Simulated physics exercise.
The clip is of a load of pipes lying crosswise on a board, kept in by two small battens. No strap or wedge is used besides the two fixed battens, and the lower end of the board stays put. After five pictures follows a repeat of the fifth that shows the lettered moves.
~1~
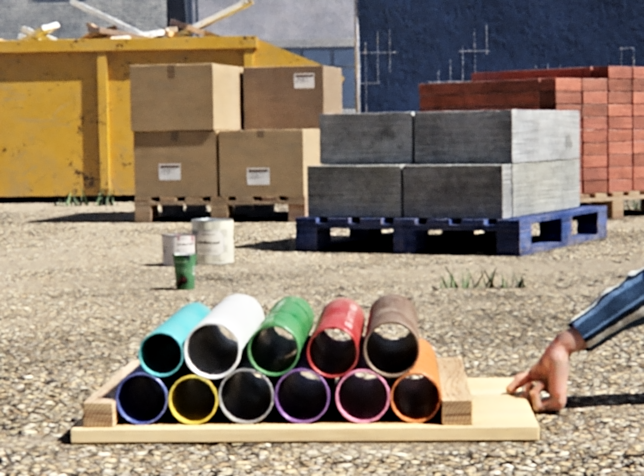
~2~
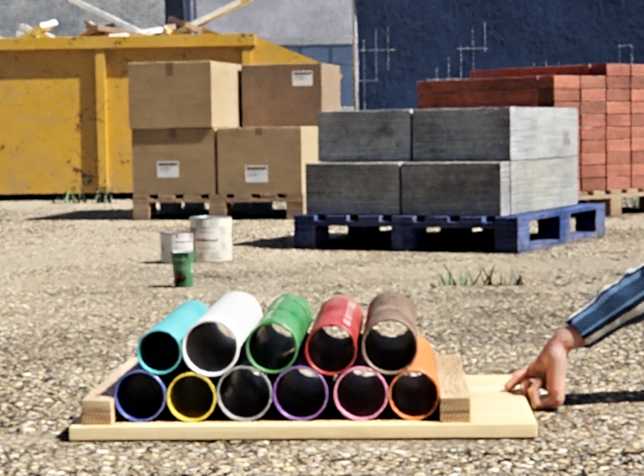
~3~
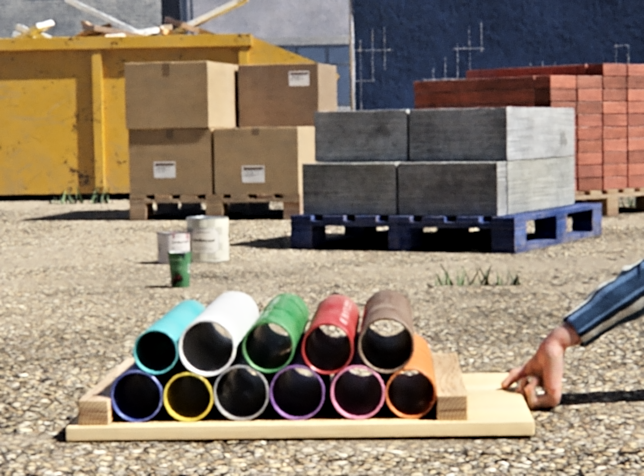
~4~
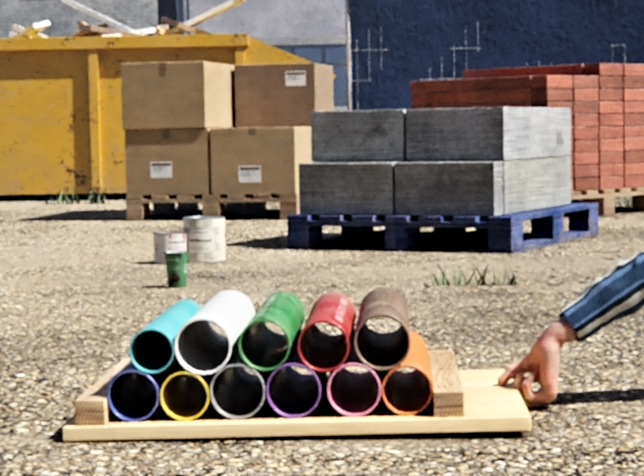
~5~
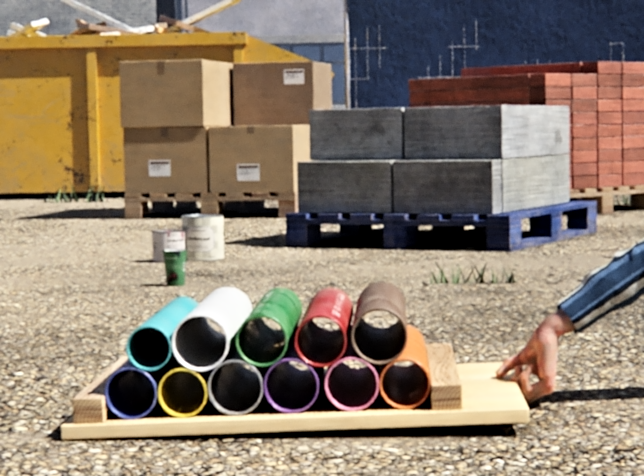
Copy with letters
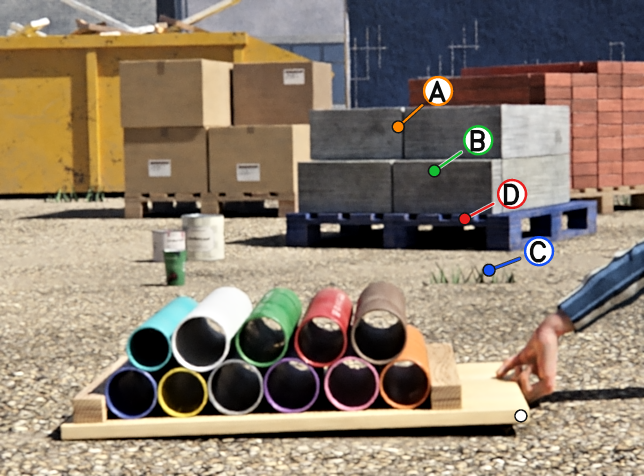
A hand at right slightly raising one end of a board stacked with colourful pipes, which stay in place between two battens.
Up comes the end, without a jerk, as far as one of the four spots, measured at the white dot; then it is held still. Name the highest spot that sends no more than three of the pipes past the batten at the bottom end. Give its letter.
It can be raised to D.
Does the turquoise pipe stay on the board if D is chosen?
No.
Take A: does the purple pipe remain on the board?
Yes, with A.
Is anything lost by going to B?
At B: Yes.
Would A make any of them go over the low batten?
Yes, at A.
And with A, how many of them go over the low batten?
It comes to five.
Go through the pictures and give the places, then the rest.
The first picture shows blue pipe (142, 398); yellow pipe (193, 400); grey pipe (246, 397).
The second picture shows grey pipe (245, 393); purple pipe (300, 394).
The third picture shows board (307, 393); pink pipe (358, 393); orange pipe (411, 393); white pipe (207, 347).
The fourth picture shows board (303, 391); blue pipe (133, 396); yellow pipe (185, 396).
The fifth picture shows board (302, 386); blue pipe (131, 393); yellow pipe (183, 393).
On the marked copy, A at (398, 127); B at (434, 171); C at (489, 270); D at (465, 219); the white dot at (521, 416).
With D. Early on, board at 16°.
Further on, board at 27°.
At the end, board at 27°, two over the low batten (white, turquoise).
As for the rest, A five over the low batten; B five over the low batten; C none over the low batten.
